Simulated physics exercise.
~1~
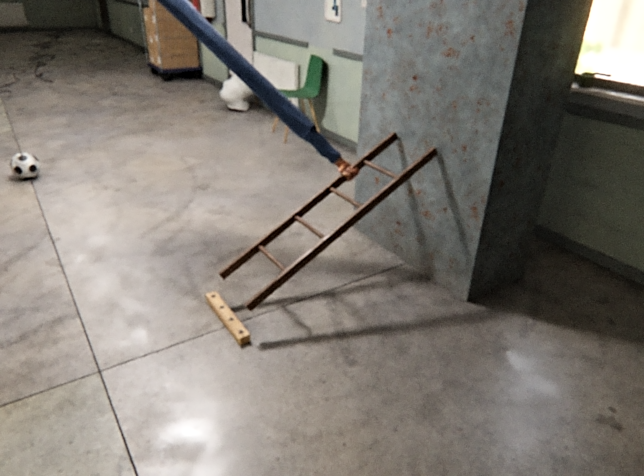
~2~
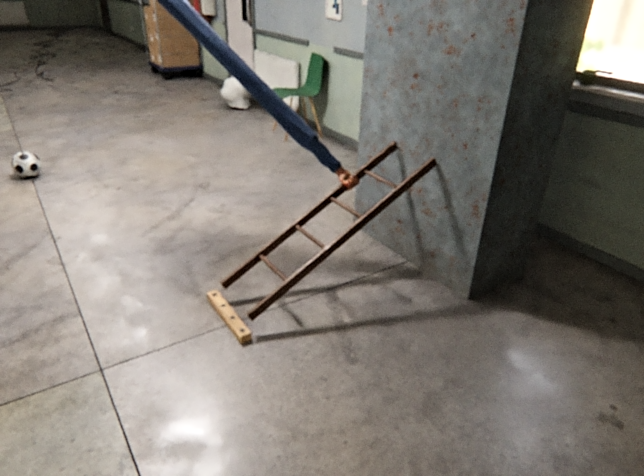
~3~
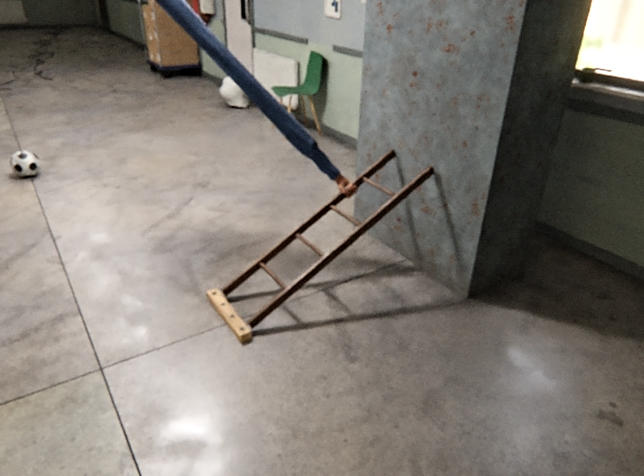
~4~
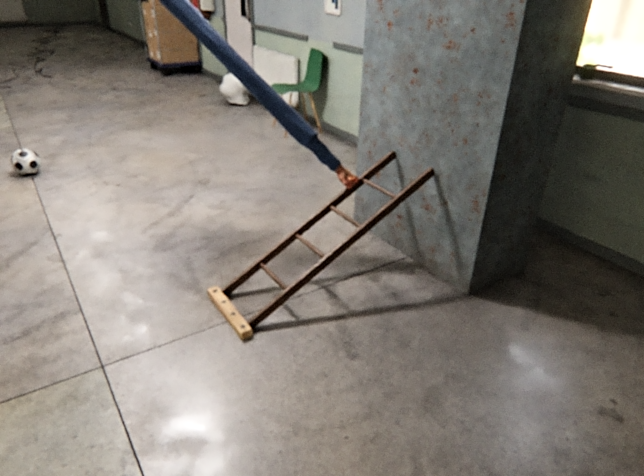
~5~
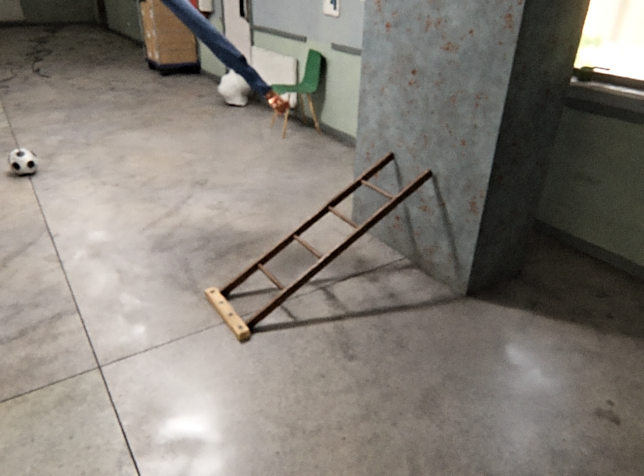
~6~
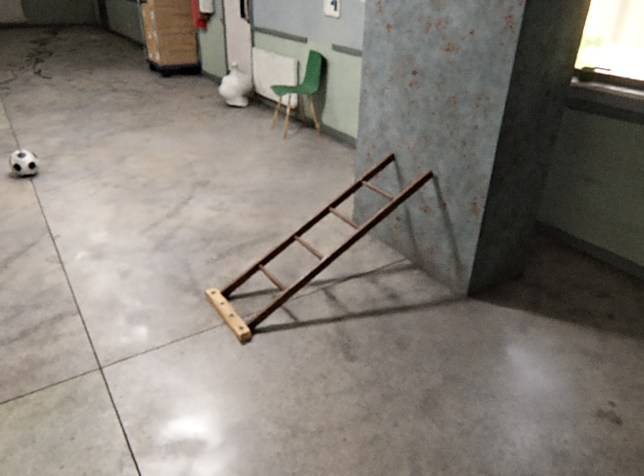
On a concrete floor, a hand lowering a brown ladder against a wooden strip and grey pillar, then withdrawing as it stays leaning.
